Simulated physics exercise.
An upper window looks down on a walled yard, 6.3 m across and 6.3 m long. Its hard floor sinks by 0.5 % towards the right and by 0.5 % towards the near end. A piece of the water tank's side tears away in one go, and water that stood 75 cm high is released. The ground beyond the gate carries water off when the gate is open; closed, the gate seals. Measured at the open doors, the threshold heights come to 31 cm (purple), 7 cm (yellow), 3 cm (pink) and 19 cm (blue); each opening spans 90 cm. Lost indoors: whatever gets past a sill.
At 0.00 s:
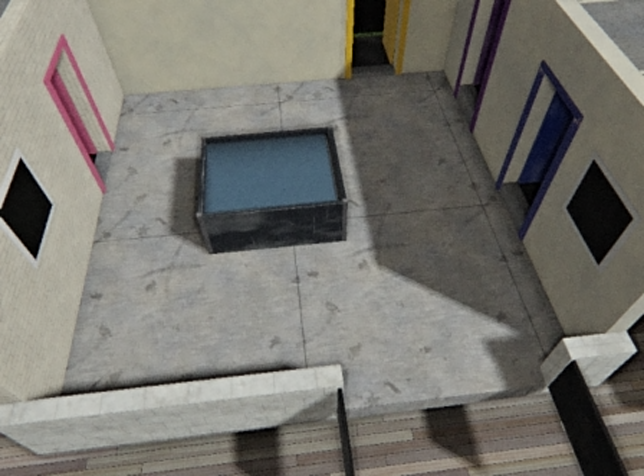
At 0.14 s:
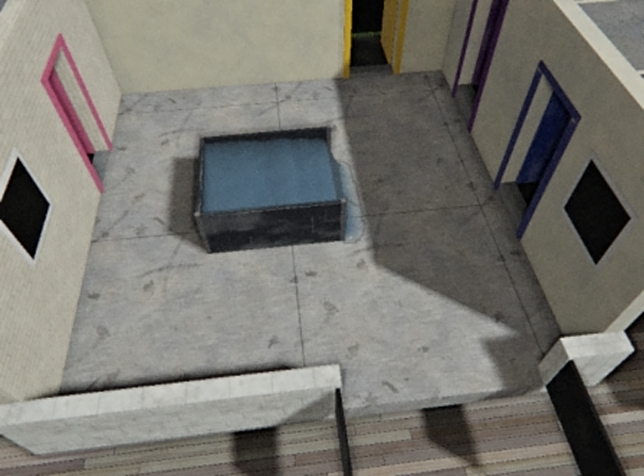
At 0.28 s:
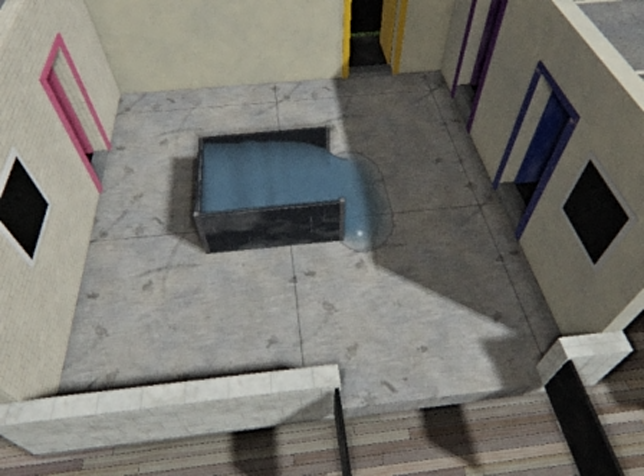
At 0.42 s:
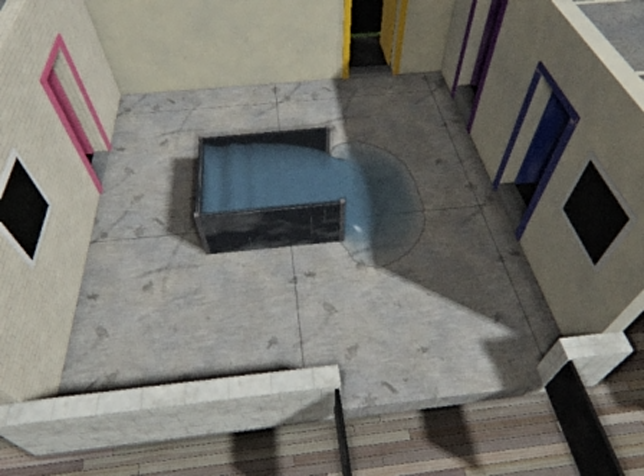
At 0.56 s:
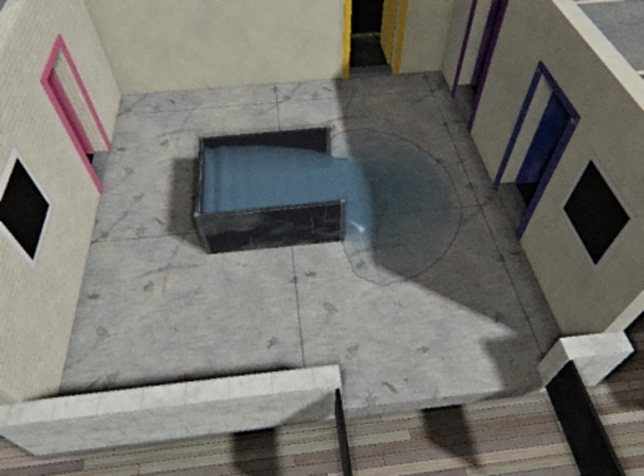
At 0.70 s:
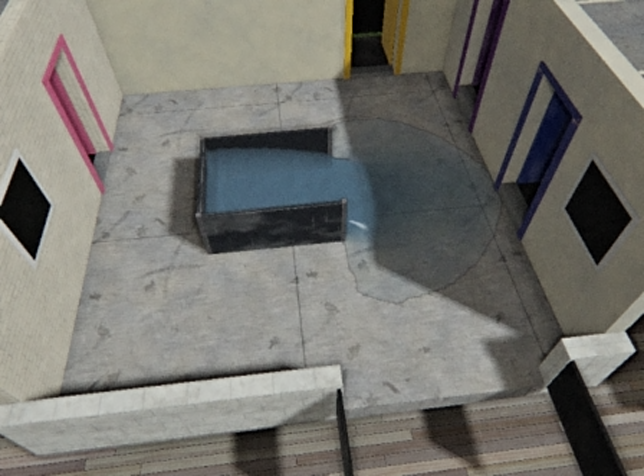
A dark-sided water tank stood still in a walled yard with colored doorways, then its right side gave way, and water poured out and spread in a widening, rounded sheet across the grey floor.
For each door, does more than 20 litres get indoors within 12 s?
Door by door: Purple door - no; yellow door - yes; pink door - yes; blue door - yes.
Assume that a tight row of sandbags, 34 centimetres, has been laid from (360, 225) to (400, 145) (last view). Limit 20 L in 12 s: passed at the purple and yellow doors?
At the purple door the limit is not reached, and at the yellow door it is exceeded.
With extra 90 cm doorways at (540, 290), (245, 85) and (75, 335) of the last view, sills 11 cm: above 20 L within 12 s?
Well, the first is on the high side, the second is on the low side, and the third is on the low side.
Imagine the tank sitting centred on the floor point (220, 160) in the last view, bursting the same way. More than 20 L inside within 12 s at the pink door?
Lab note: Pink door limit not exceeded.
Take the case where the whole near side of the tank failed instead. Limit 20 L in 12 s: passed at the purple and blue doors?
Against that limit the purple door gives a lower amount and the blue door gives a lower amount.
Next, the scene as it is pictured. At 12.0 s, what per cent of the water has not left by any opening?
I'd put it at some 60 percent still there.
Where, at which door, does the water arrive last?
Looks like the pink door.
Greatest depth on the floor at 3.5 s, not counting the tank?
Depth: Approx. 26 cm.
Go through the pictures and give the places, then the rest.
The water tank at (271, 172) is whole and still, 75 cm deep, in the first frame.
The front is at a hidden place, 0.9 m from the gap at (333, 188); 0.4 m2 of floor is under water; 75 cm left at the back of the water tank, in the second frame.
The front is at (354, 155), 1.1 m from the gap at (332, 190); 1.3 m2 of floor is under water; 75 cm left at the back of the water tank, in the third frame.
The front is at (395, 160), 1.4 m from the gap at (332, 192); 2.6 m2 of floor is under water; 71 cm left at the back of the water tank, in the fourth frame.
Water pours out at (333, 193) and has run 1.9 m, to (442, 171); typically 7 cm deep outside, 63 cm at the water tank's back, in the fifth frame.
The front is at (487, 180), 2.6 m from the gap at (334, 193); 6.6 m2 of floor is under water; 63 cm left at the back of the water tank, in the sixth frame.
After 1.4 s water covers 30 % of the floor and is deepest (38 cm) near (493, 185); purple door 18 cm at the sill, 0 L in, yellow door not reached, pink door not reached, blue door 36 cm at the sill, 38 L in.
After 2.2 s water covers 30 % of the floor and is deepest (41 cm) near (574, 362); purple door 22 cm at the sill, 0 L in, yellow door not reached, pink door not reached, blue door 32 cm at the sill, 103 L in.
After 3.5 s water covers 45 % of the floor and is deepest (26 cm) near (574, 362); purple door 12 cm at the sill, 0 L in, yellow door 13 cm at the sill, 10 L in, pink door not reached, blue door 17 cm at the sill, 137 L in.
After 7.0 s water covers 80 % of the floor and is deepest (9 cm) near (574, 362); purple door 7 cm at the sill, 0 L in, yellow door 7 cm at the sill, 36 L in, pink door 6 cm at the sill, 7 L in, blue door 6 cm at the sill, 138 L in.
After 12.0 s water covers 95 % of the floor and is deepest (8 cm) near (256, 399); purple door 3 cm at the sill, 0 L in, yellow door 2 cm at the sill, 37 L in, pink door 4 cm at the sill, 35 L in, blue door 4 cm at the sill, 138 L in.
